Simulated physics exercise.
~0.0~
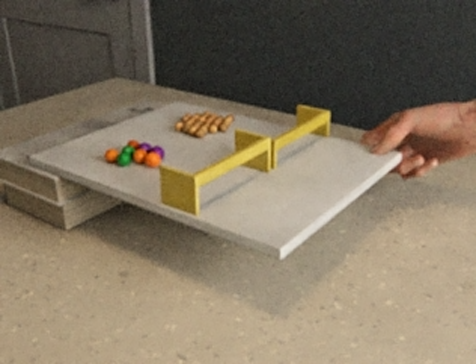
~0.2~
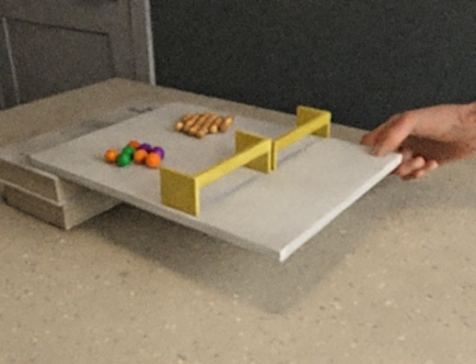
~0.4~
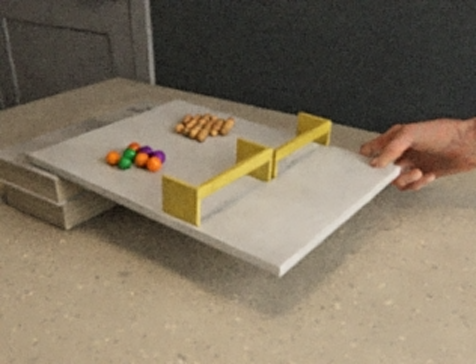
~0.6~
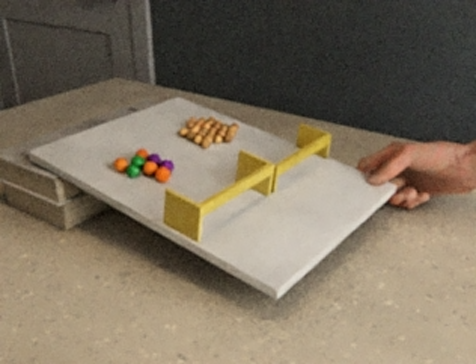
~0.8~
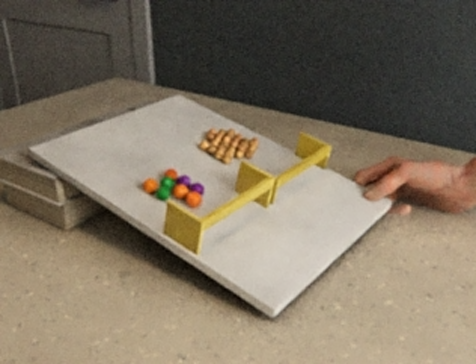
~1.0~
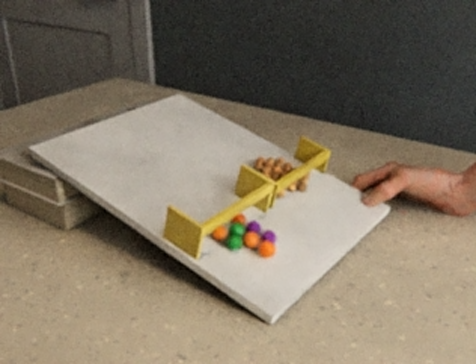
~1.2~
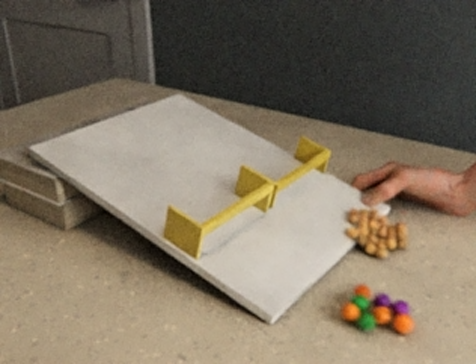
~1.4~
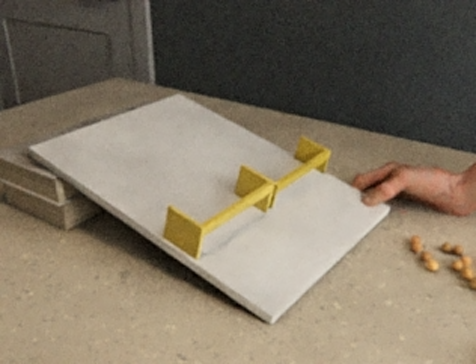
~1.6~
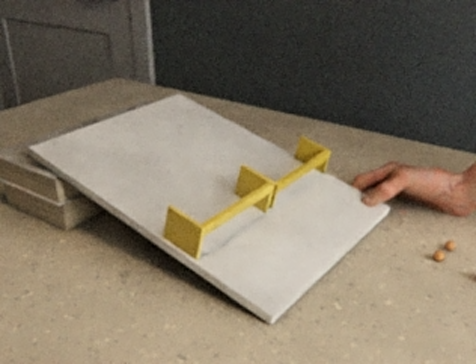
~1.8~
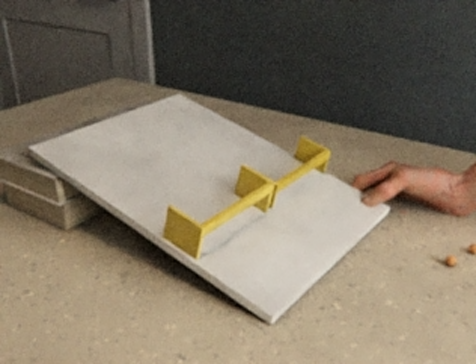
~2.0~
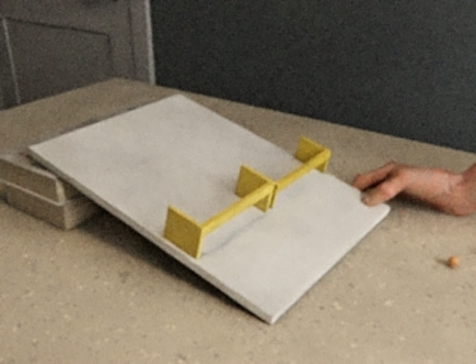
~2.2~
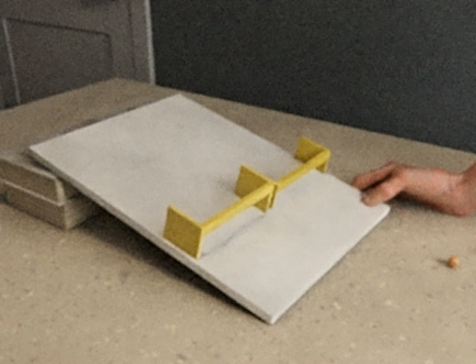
The clip opens on a white board lying nearly level, its left end on a stack of slabs and its right end held by a hand, with a cluster of orange, green and purple balls and a group of tan, nut-like pieces behind two low yellow gates. The hand lowers the right side, tilting the board toward the counter. As the slope steepens, both groups start moving down toward the gates. They pass beneath the yellow bars and spill off onto the counter. The colourful balls leave view first, while the tan pieces scatter rightward until just one remains beside the still, tilted board.
